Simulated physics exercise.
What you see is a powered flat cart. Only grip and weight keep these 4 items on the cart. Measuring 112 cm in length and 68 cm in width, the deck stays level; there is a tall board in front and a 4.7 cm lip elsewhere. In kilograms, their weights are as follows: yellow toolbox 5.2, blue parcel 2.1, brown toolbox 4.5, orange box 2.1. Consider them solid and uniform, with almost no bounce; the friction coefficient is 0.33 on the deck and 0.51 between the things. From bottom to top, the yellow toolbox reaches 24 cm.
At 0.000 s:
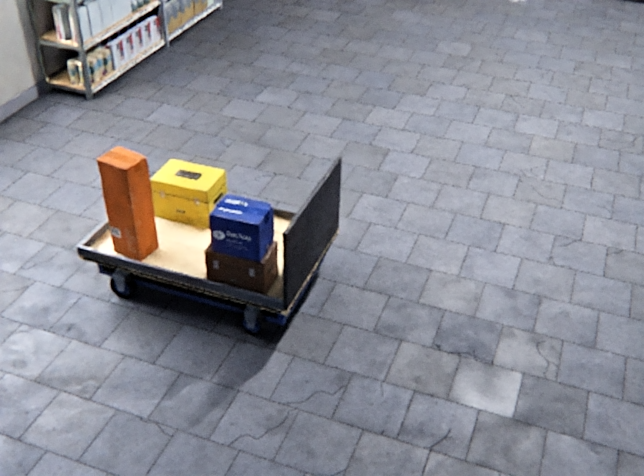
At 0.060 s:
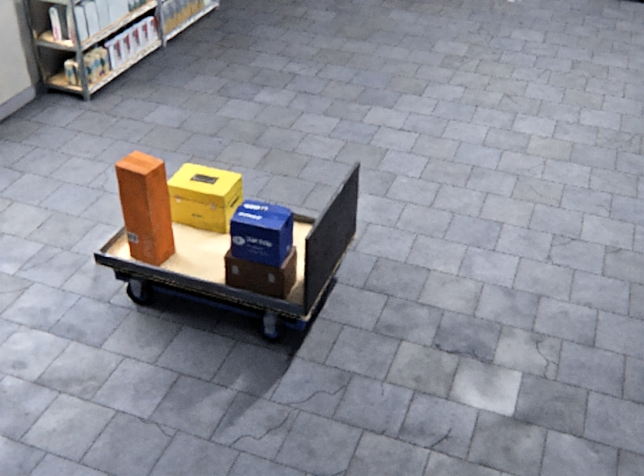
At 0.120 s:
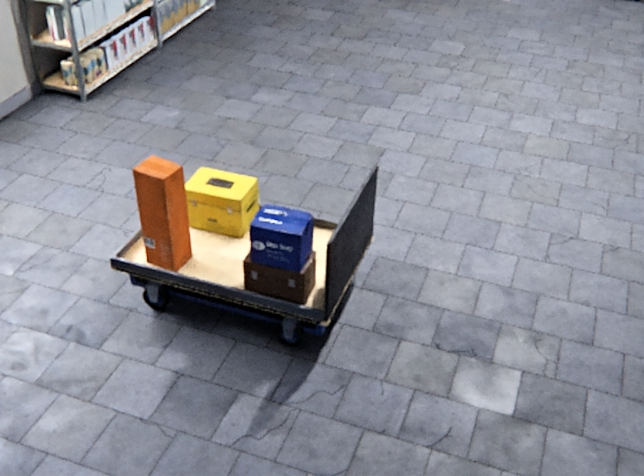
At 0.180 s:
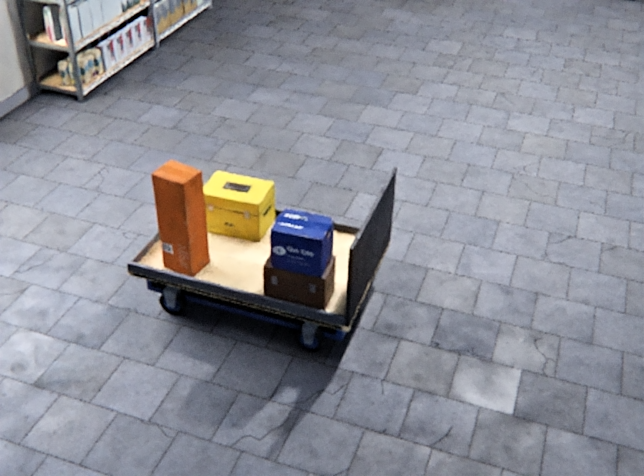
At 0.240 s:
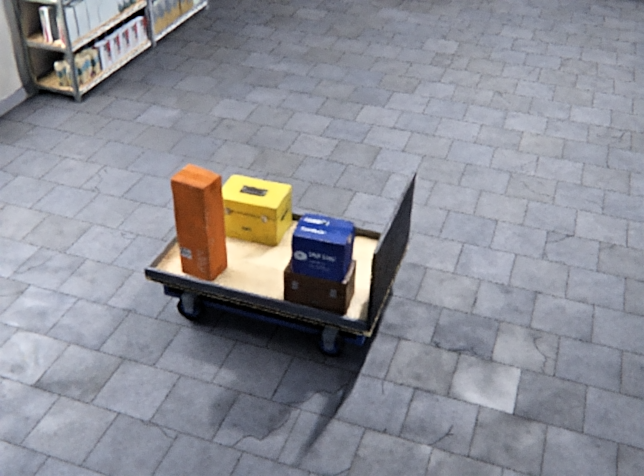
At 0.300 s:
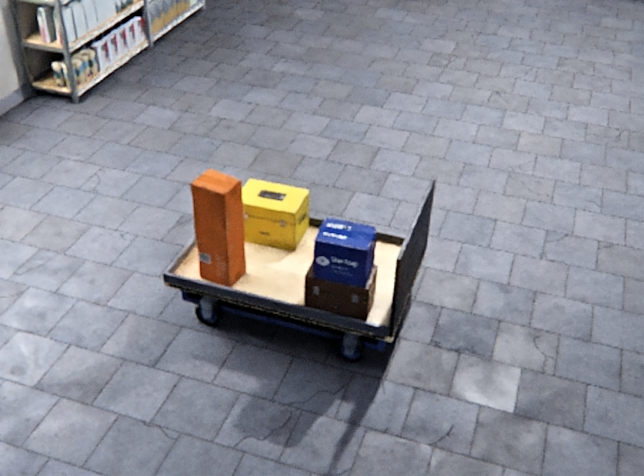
The clip opens on a flat cart near the left side of a gray tiled floor, carrying an upright orange box, a yellow toolbox, and a blue parcel atop a brown toolbox. The cart then rolls steadily a short way right and slightly toward the viewer, its load keeping the same arrangement.
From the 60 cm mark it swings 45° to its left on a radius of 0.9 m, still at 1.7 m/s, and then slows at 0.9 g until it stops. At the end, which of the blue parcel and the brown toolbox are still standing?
The blue parcel has gone over, the brown toolbox remains standing.
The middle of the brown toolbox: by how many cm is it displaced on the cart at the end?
16 cm.
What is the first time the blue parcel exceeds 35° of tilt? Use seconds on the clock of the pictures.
I'd say around the 0.7 s mark.
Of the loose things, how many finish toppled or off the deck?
So, 2 in all.
Around 0.60 s, cart 102 cm along, turned 17°; blue parcel now off the deck; brown toolbox shifted 2 cm near (466, 284).
Around 0.80 s, cart 136 cm along, turned 39°; brown toolbox shifted 2 cm near (533, 246); orange box at 12° to upright; yellow toolbox shifted 2 cm.
Around 1.00 s, cart 169 cm along, turned 45°; orange box now off the deck; brown toolbox shifted 6 cm near (579, 215); yellow toolbox shifted 2 cm.
Around 1.20 s, cart 177 cm along, turned 45°, stopped; brown toolbox shifted 15 cm near (592, 203); yellow toolbox shifted 17 cm.
Finally (1.8 s), off the deck and tipped over, blue parcel and orange box; not toppled but over 10 cm from the start, yellow toolbox and brown toolbox. In the last view, blue parcel near (607, 346), brown toolbox near (592, 203).
